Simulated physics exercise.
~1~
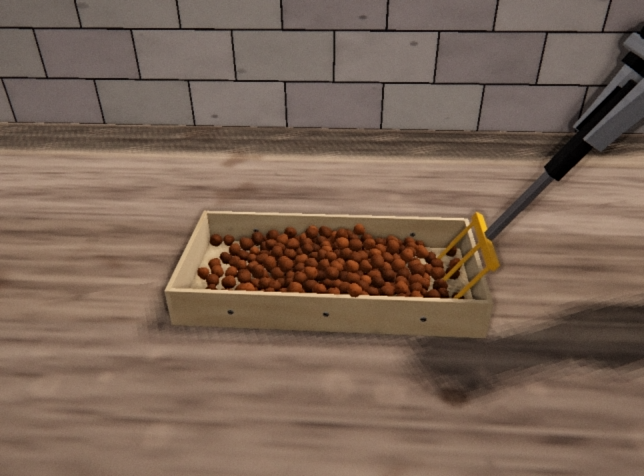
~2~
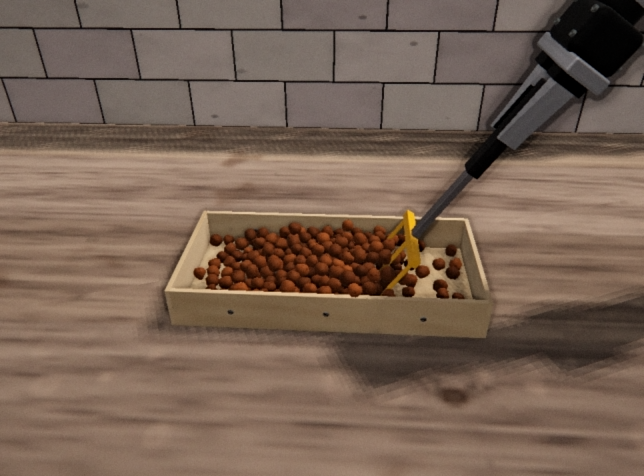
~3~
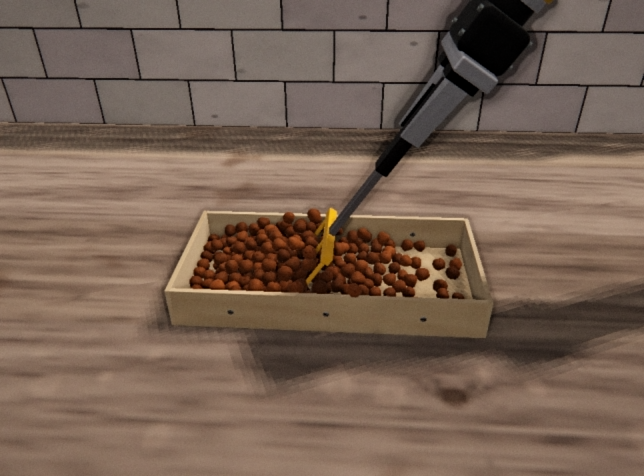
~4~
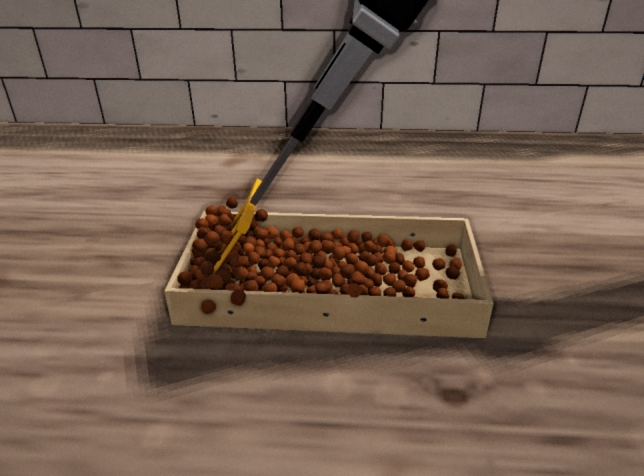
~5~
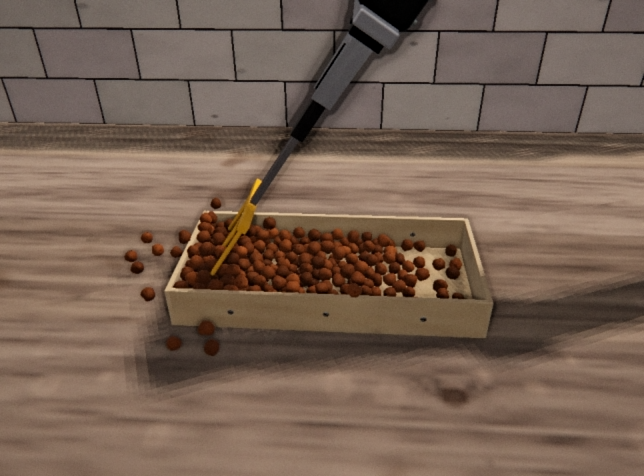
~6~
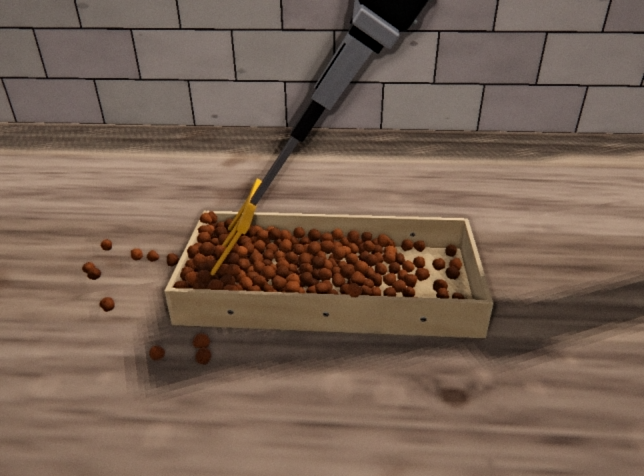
A grey and black mechanical arm holding a yellow fork reaches in from the upper right over a wooden surface, seen from slightly above by a still camera, with a pale brick wall behind. In front stands a shallow cream tray holding many round, reddish-brown hazelnuts. The fork sweeps left through them from the right end, pushing them into a heap while some remain behind it. Near the left end it stops, and several nuts spill over the rim. They roll outward across the surface, ending scattered left and in front of the tray, while most stay inside.
